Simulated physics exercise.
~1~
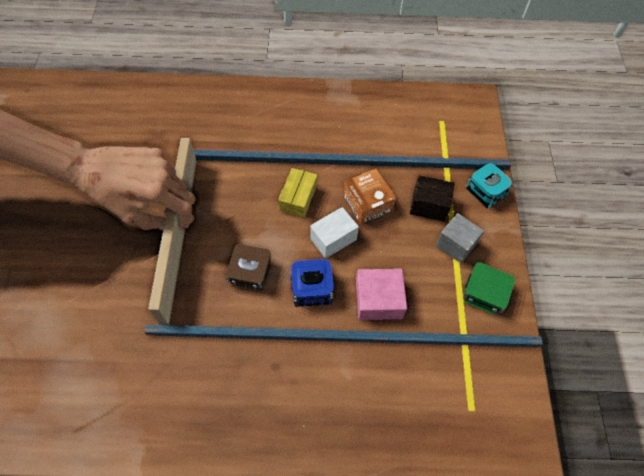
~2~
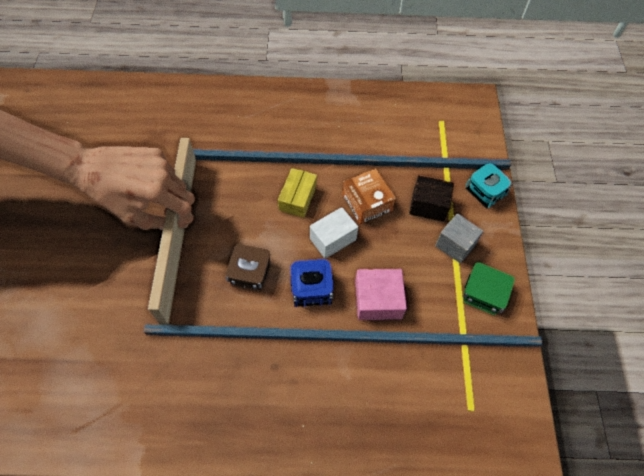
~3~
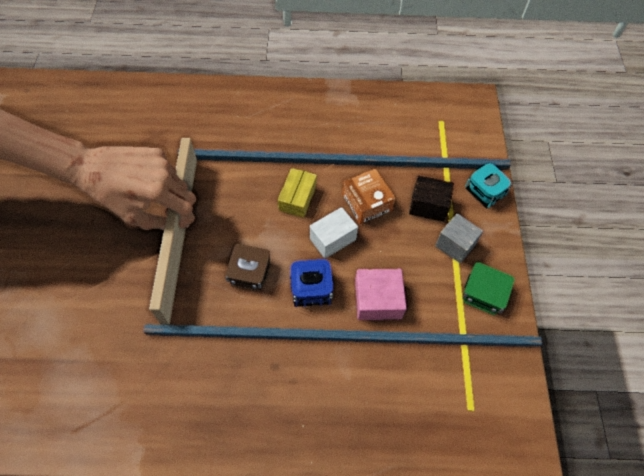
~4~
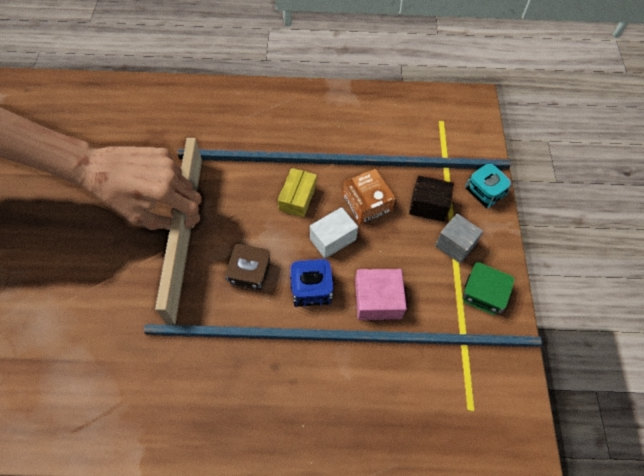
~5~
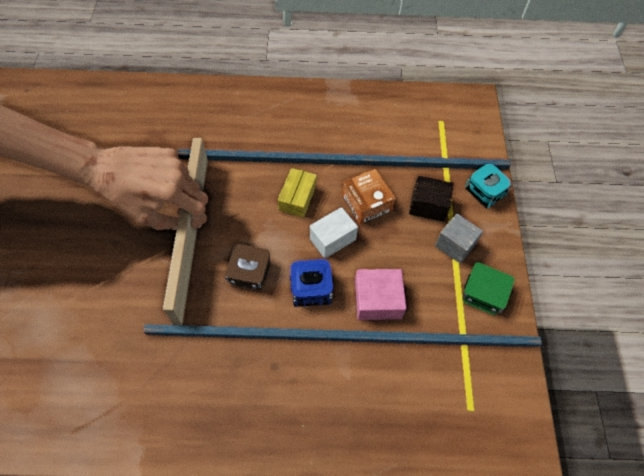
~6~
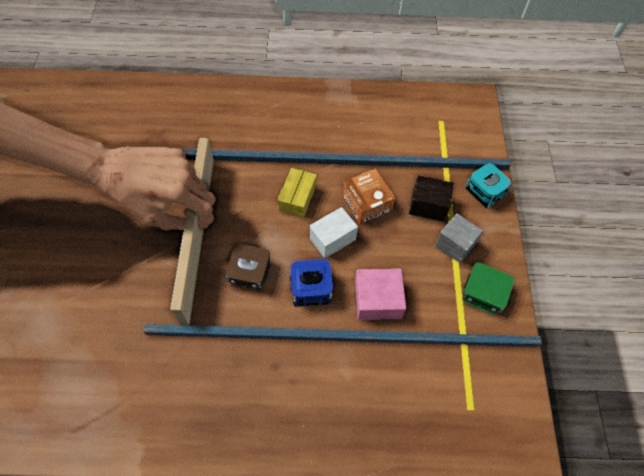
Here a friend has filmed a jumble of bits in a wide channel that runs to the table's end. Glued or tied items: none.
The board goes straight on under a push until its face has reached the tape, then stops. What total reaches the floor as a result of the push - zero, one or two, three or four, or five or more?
Most likely three, perhaps four, will tumble off the end.
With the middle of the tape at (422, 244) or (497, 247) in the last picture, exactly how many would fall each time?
First 1, second 7.
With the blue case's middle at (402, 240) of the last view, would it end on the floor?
From that start, the object then is safe.
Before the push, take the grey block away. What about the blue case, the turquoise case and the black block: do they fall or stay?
In that case the blue case stays where it is, the turquoise case goes off the edge, the black block goes off the edge.
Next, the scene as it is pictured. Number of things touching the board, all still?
Looks like 3 of them, all told.
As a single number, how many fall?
I count 3 in all.
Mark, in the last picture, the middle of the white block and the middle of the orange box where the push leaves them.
Final spots - white block (469, 230), orange box (499, 207).
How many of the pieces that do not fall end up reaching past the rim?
That adds up to 2.
Soon after, none off yet; turquoise case at rest near (488, 186); green case at rest near (487, 289); grey block at rest near (459, 239).
Then, none off yet; turquoise case at rest near (490, 185); green case moved about its own width near (518, 290); grey block at rest near (459, 239).
At rest, the number that fall off is three or four; fallen, pink block, black block and green case.
